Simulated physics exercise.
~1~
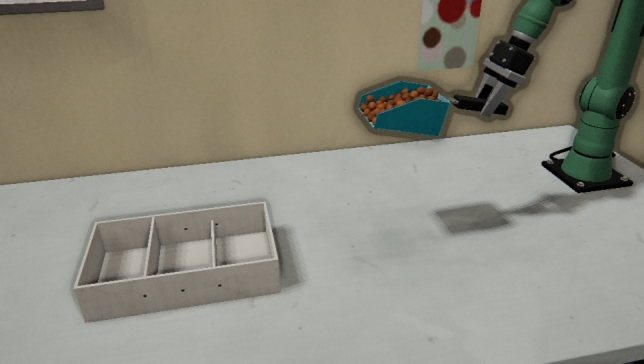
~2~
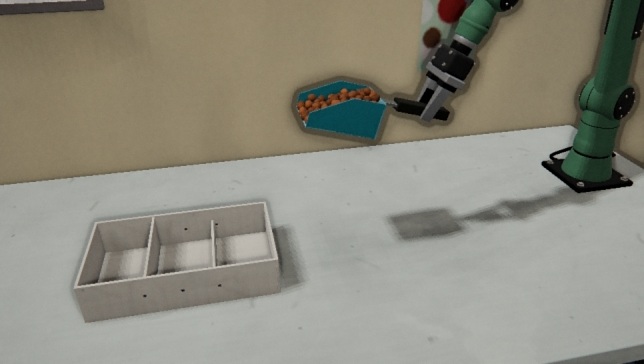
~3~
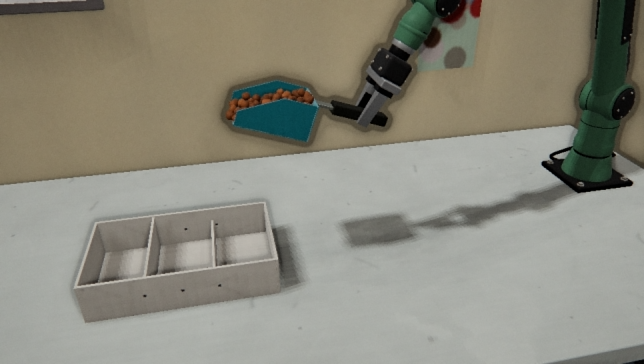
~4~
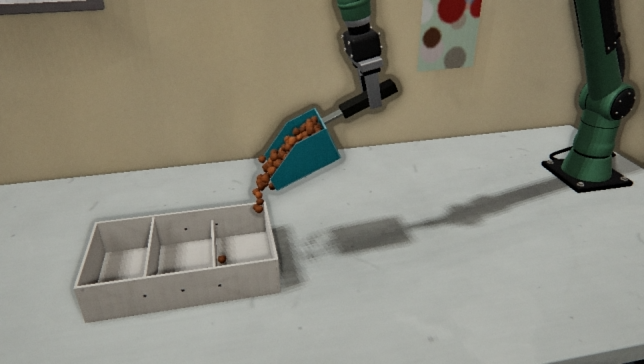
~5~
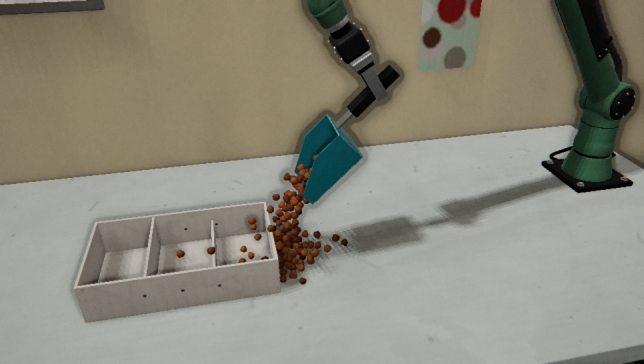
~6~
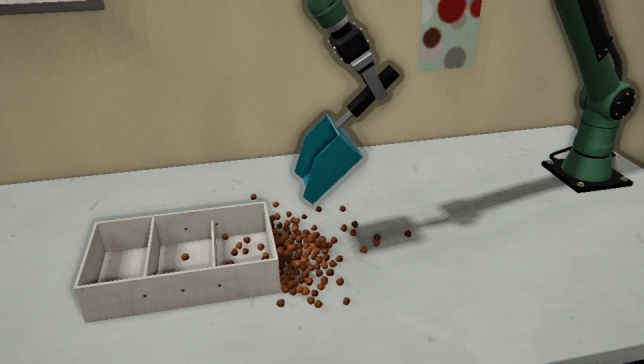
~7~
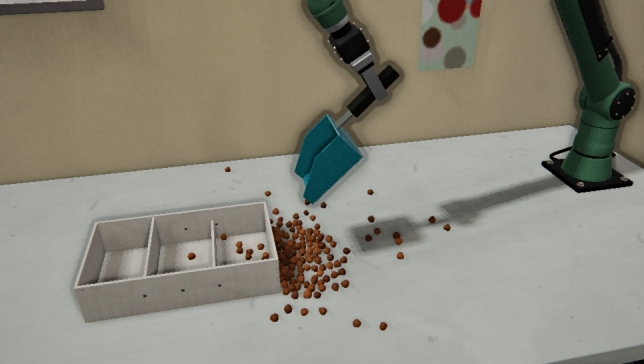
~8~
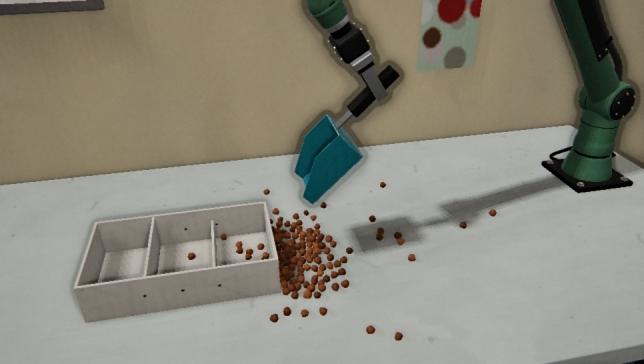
A green robot arm with a black gripper carries a teal scoop of orange-brown hazelnuts leftward over a pale table, seen from the front and slightly above. A light grey box with three compartments sits at the left, before a beige wall with a dotted poster. Near the box's right end, the scoop tips and nuts begin to spill over its edge. It draws back slightly to the right while tilting more steeply, and most of the load pours onto the table. The emptied scoop holds still as strays roll outward, leaving a heap beside the box, several nuts in the right compartment and very few in the middle.
